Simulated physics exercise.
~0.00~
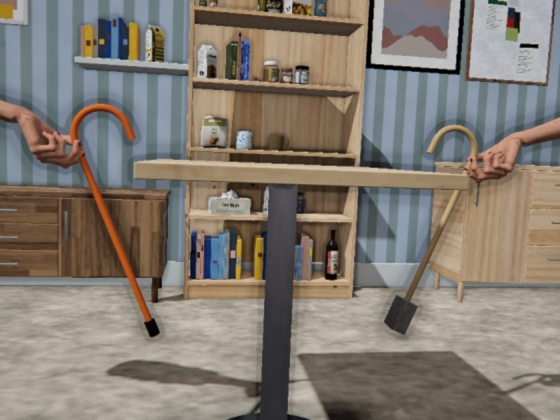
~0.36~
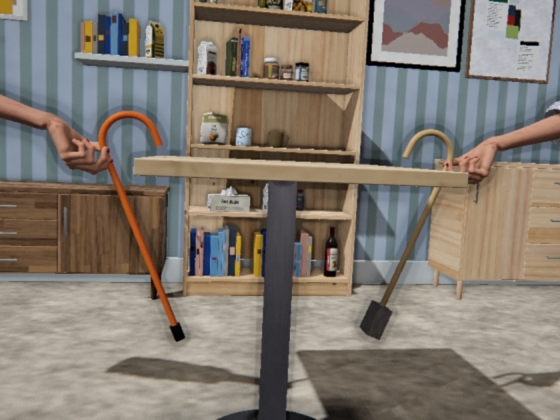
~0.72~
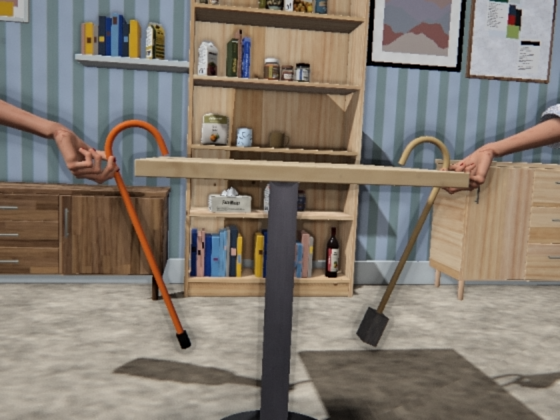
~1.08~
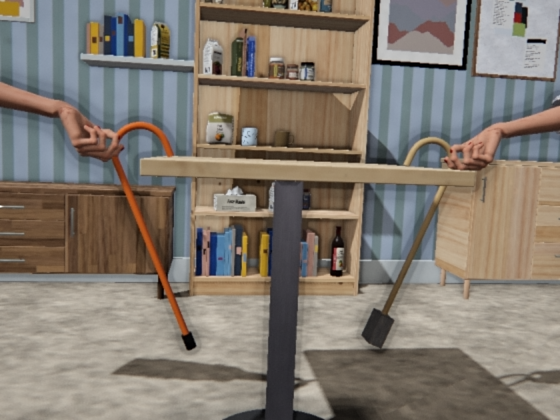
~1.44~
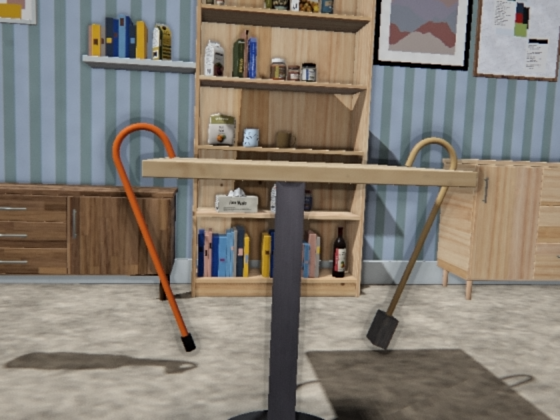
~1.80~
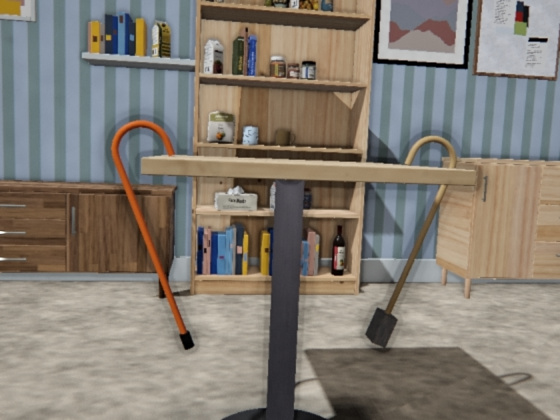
Two hands, one on each side, brought an orange cane and a long-handled grey brush with a curved handle inward to a small table, hooked them over its opposite ends, and let go, and both stayed hanging from the edges.
